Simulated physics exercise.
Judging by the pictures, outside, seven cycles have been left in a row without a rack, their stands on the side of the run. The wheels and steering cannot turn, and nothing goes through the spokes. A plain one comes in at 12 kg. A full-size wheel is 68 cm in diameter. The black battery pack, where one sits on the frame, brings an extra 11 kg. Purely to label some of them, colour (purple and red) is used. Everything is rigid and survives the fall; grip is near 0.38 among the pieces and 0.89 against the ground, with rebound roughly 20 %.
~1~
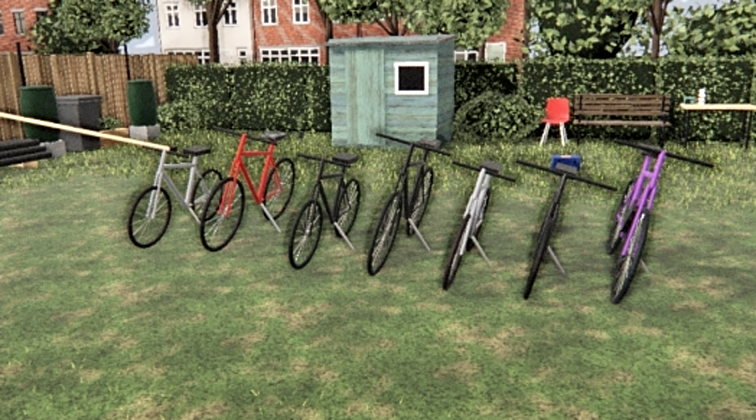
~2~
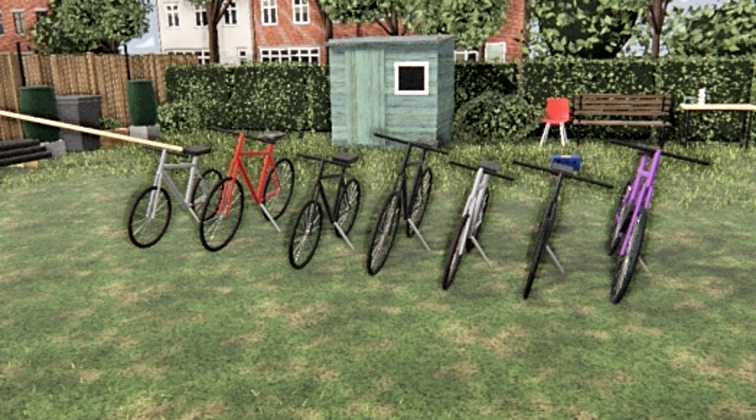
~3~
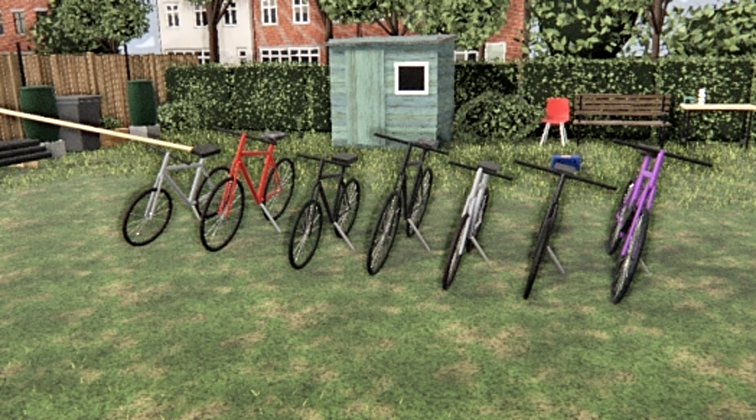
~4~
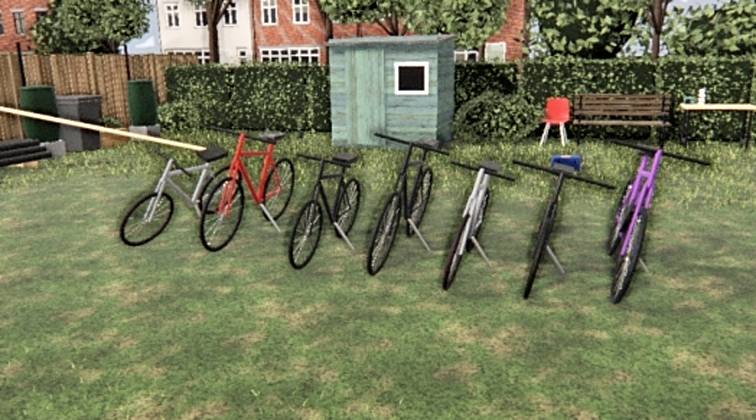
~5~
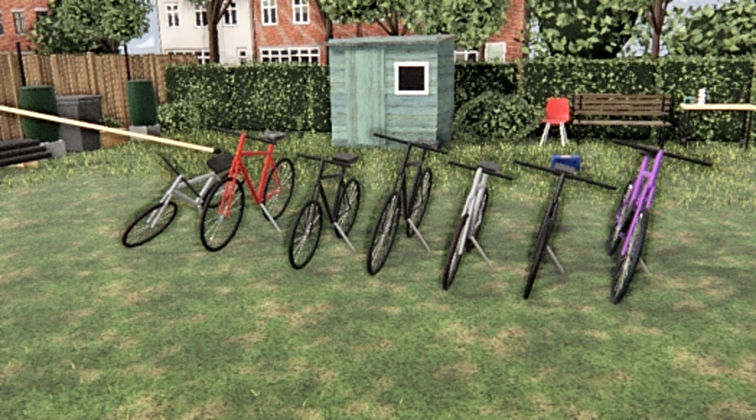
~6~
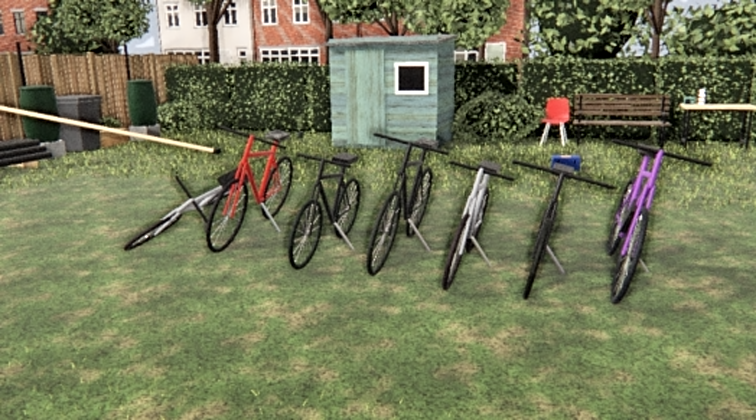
Wooden pole sliding in from the left, pushing a silver bicycle over towards the red one in a row on grass.
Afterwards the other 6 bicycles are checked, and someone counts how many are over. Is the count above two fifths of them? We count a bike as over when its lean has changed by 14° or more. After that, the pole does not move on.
Yes.
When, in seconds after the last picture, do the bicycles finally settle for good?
I'd say around 3.0 seconds.
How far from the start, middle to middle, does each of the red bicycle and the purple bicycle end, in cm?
Red: 70 cm, purple: 0 cm.
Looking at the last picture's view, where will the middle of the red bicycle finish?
I'd place it at about (320, 212) in the final view.
Then, 0.29 s later than the last frame, 1 of the 6 other bicycles over; red bicycle tilted 29°.
Then, 0.81 s later than the last frame, 2 of the 6 other bicycles over; red bicycle tilted 66°.
Then, 1.41 s later than the last frame, 3 of the 6 other bicycles over; red bicycle tilted 69°.
Then, 1.91 s later than the last frame, 4 of the 6 other bicycles over; red bicycle tilted 68°.
When it is over, 4 of the 6 other bicycles over; red bicycle tilted 68°; purple bicycle unmoved. That is 67 per cent. Two left standing. In pixels of the last frame, middles, red bicycle near (320, 212), purple bicycle near (633, 209).
